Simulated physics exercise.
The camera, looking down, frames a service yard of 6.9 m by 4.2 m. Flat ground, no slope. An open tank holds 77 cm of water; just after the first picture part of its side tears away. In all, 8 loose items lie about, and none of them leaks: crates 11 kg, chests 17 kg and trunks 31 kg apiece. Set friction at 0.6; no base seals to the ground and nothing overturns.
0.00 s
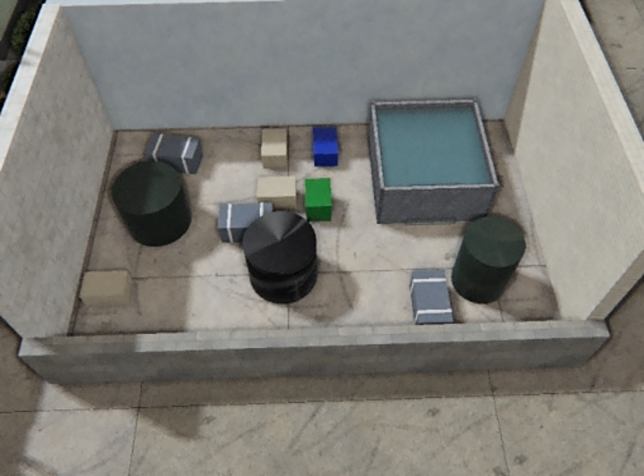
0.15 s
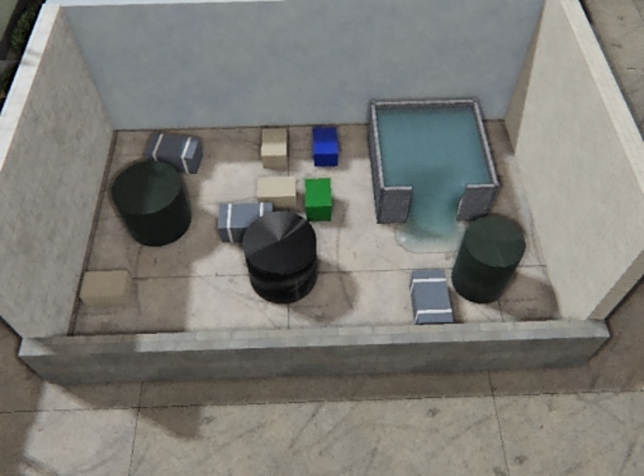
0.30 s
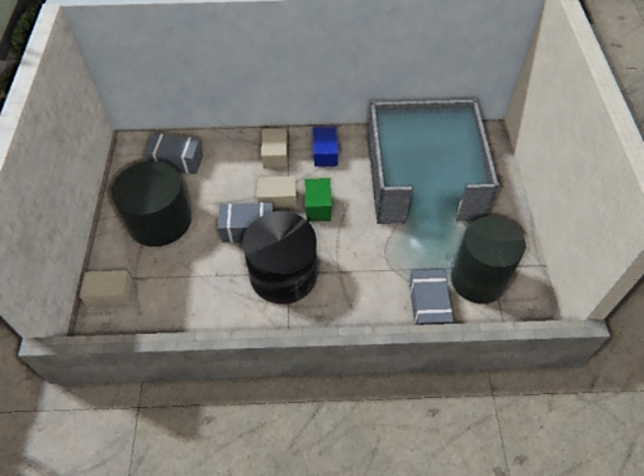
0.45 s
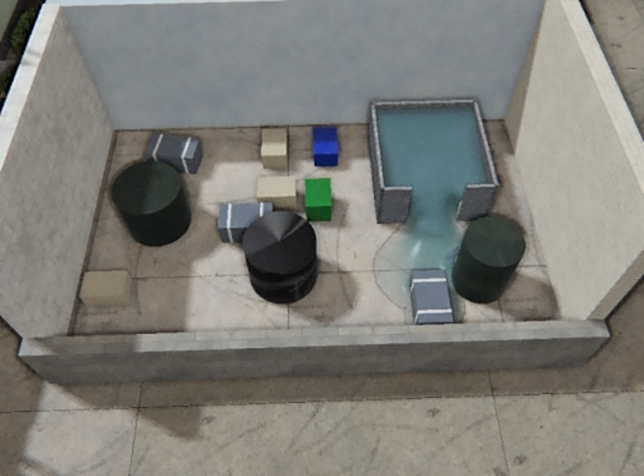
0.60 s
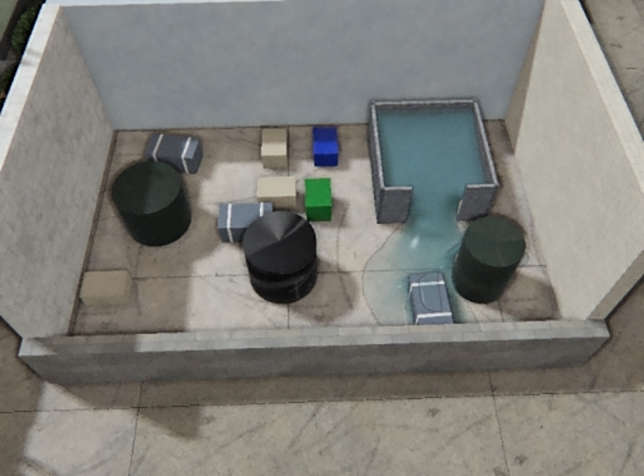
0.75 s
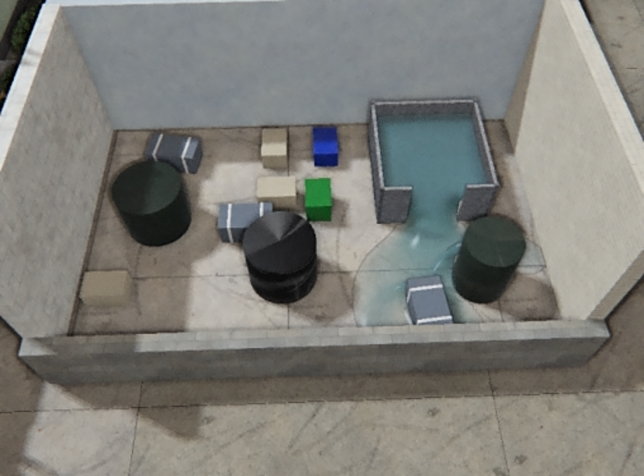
Water pours from a gap in the tank's front wall and spreads around a gray trunk, which shifts slightly.
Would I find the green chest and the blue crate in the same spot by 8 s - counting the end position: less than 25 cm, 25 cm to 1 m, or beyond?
In order: The green chest lingers near its start, the blue crate strays somewhat.
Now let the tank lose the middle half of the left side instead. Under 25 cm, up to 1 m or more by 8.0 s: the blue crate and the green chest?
Under that change the blue crate would be borne far and the green chest would be borne far.
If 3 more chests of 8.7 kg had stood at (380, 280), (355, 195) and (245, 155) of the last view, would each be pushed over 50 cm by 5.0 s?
In sequence: Goes beyond; stays within; stays within.
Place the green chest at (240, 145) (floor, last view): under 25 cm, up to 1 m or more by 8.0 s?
It is nudged along.
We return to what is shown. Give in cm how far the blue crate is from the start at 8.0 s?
I'd estimate some 40 centimetres.
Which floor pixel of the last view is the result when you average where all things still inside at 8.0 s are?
Mean position: Approximately (238, 194).
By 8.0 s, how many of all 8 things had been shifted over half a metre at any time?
2 of them.
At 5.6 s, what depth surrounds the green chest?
Near 2 cm deep.
After 1.6 s the green chest is near (318, 192), 0.0 m from its start, aground; the blue crate is near (325, 140), 0.0 m from its start, aground; 1 afloat.
After 3.6 s the green chest is near (318, 192), 0.0 m from its start, aground; the blue crate is near (325, 140), 0.0 m from its start, aground; 1 afloat.
After 5.6 s the green chest is near (318, 192), 0.0 m from its start, aground; the blue crate is near (322, 142), 0.1 m from its start, aground; 1 afloat.
After 8.0 s the green chest is near (318, 192), 0.0 m from its start, aground; the blue crate is near (301, 149), 0.4 m from its start, afloat; 6 afloat.
